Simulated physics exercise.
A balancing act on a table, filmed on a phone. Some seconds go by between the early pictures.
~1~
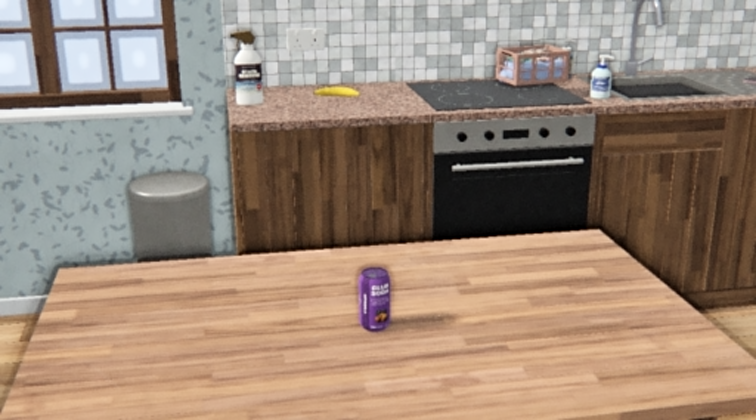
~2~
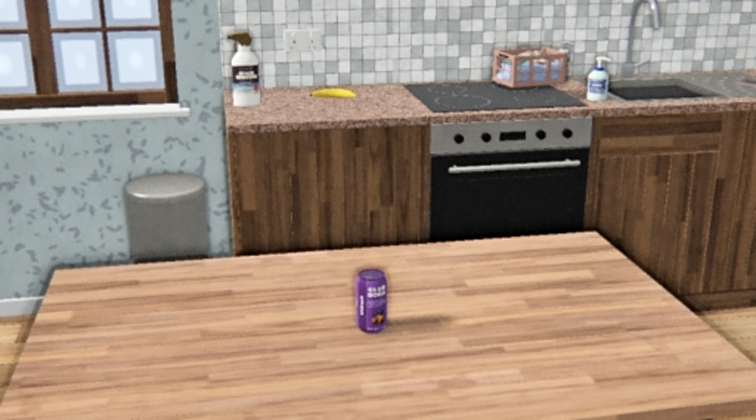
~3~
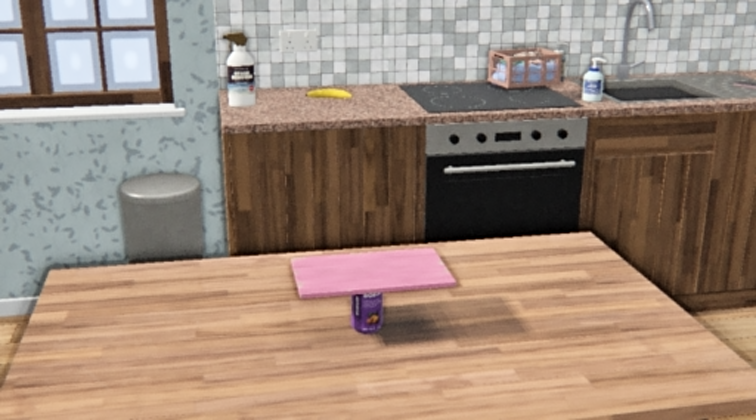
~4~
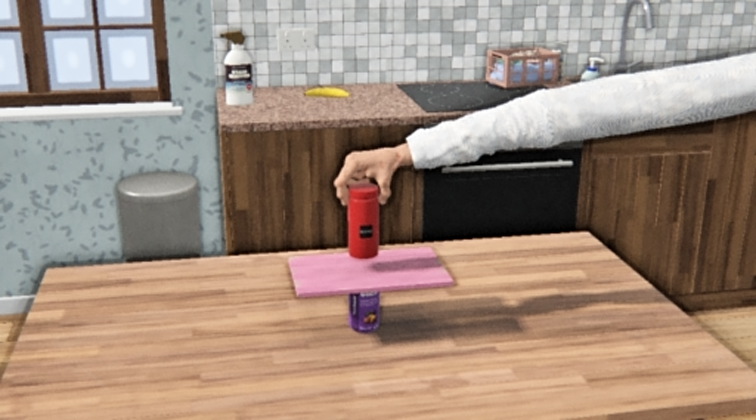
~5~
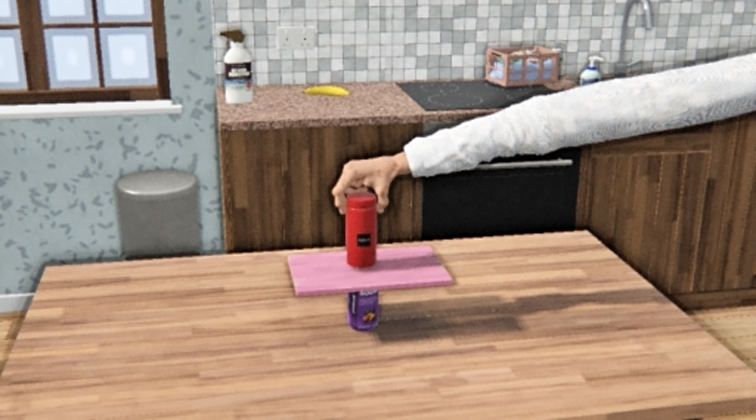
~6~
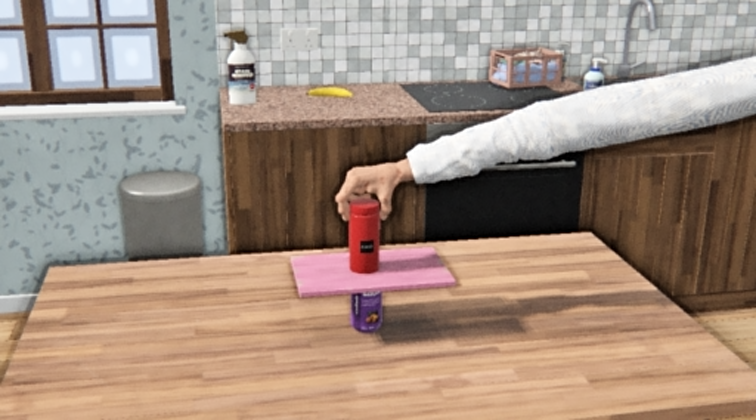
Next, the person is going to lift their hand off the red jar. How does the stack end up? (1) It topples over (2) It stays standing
Answer: 2.
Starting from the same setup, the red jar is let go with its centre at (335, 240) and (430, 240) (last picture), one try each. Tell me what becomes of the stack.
Try one: The stack remains standing; try two: The stack collapses.
Then, 0.40 s later than the last frame, all is still.
Then, 1.10 s later than the last frame, red jar resting near (364, 237).
When it is over, all 3 as before. End places, in pixels of the last picture, red jar near (364, 237). The stack stays up.
